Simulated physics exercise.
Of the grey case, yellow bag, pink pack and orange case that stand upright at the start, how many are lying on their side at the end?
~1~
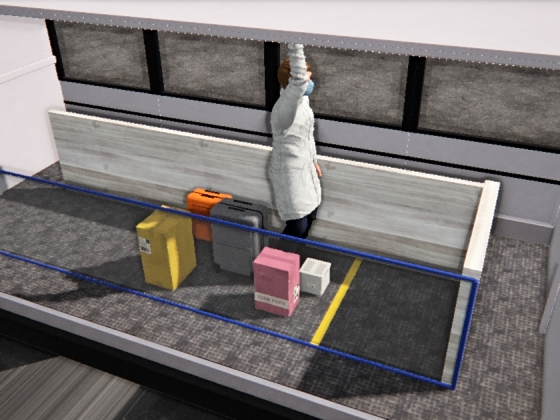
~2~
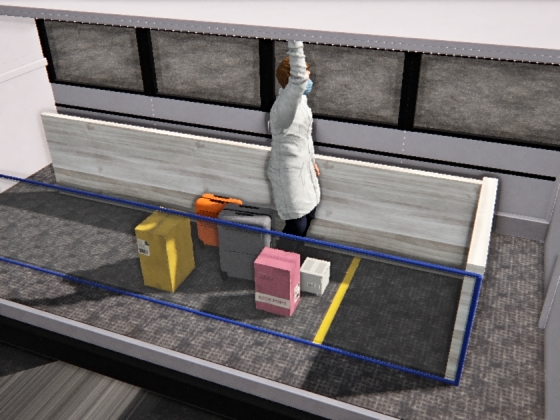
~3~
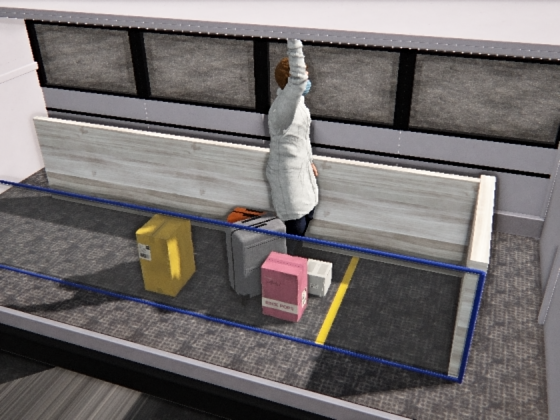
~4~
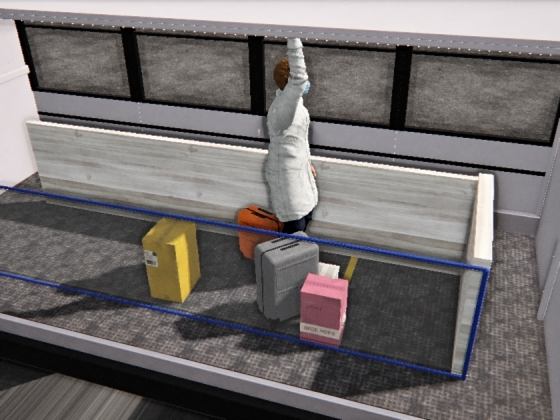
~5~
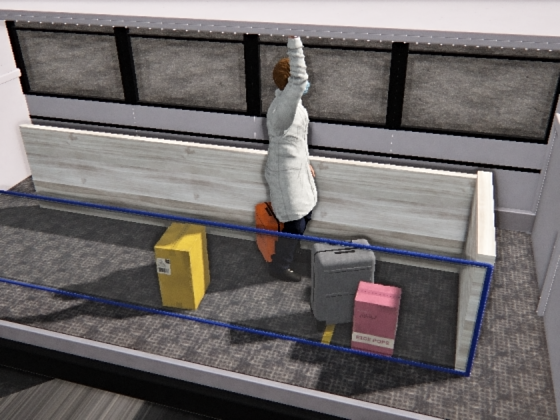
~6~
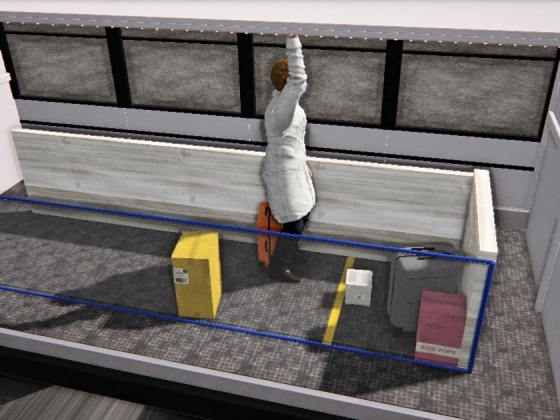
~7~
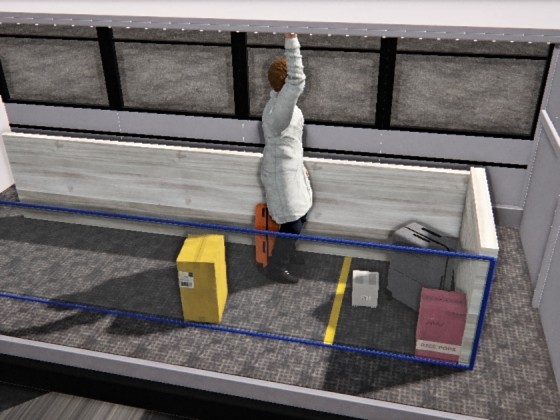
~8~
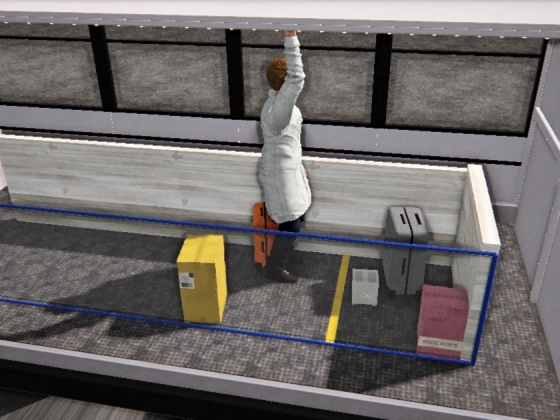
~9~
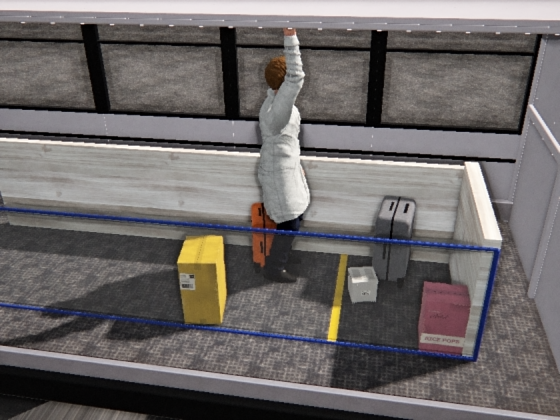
None of them are lying on their side at the end. The grey case, yellow bag, pink pack and orange case are all standing upright.
